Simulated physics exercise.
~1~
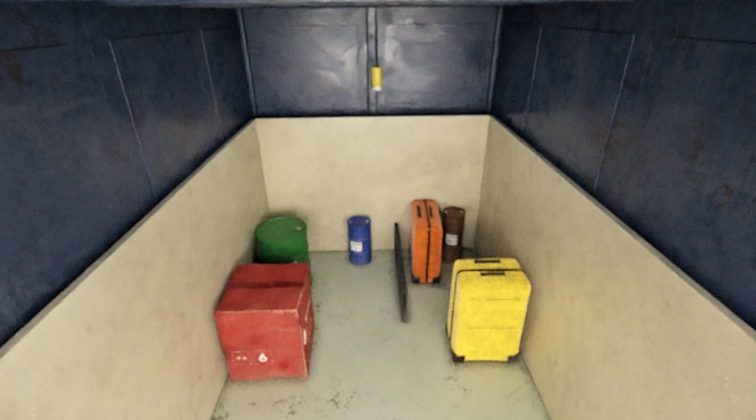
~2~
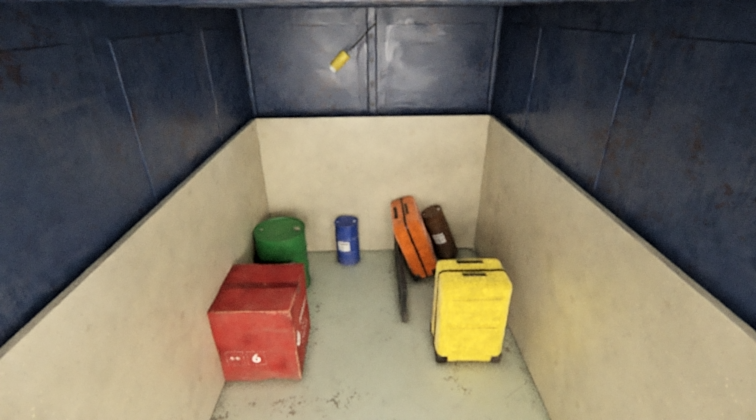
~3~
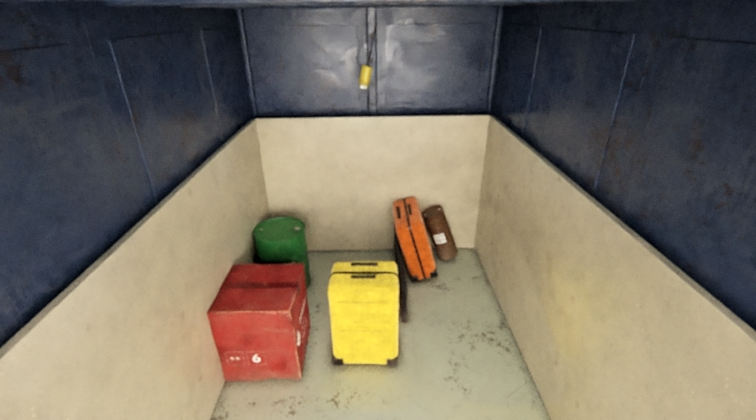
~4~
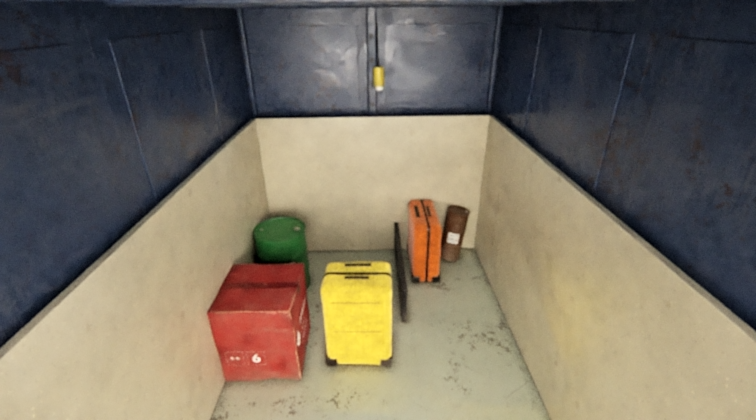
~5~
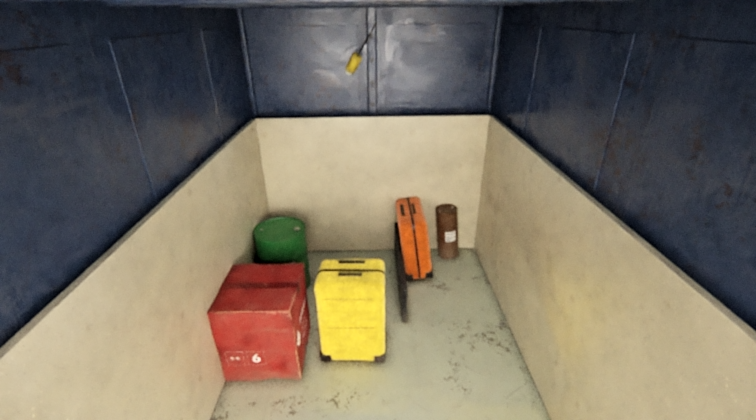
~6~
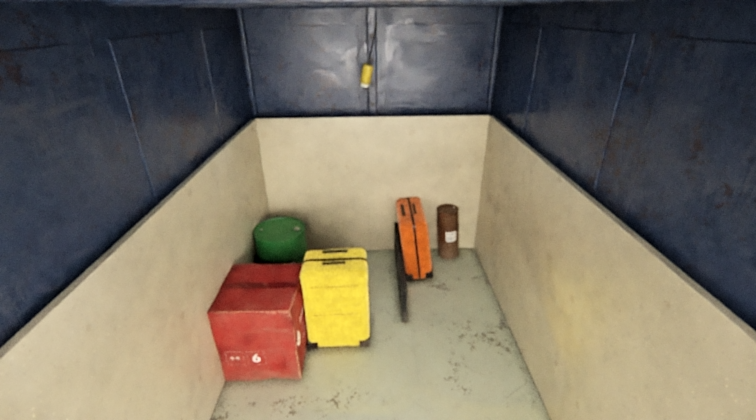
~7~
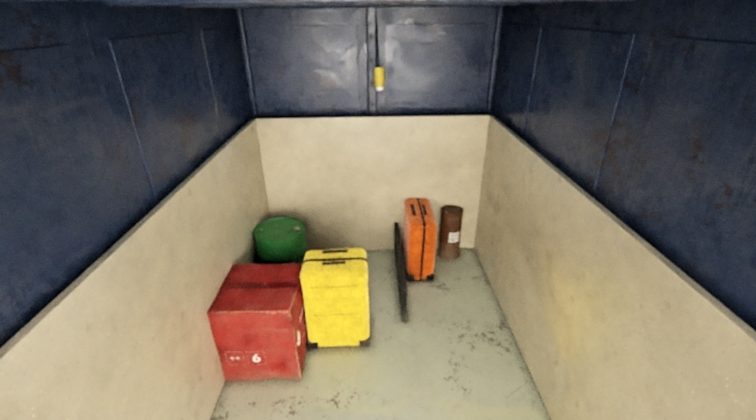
Yellow suitcase sliding left across a van's load bay toward a red box, hiding the blue barrel, as the orange case rocks upright.
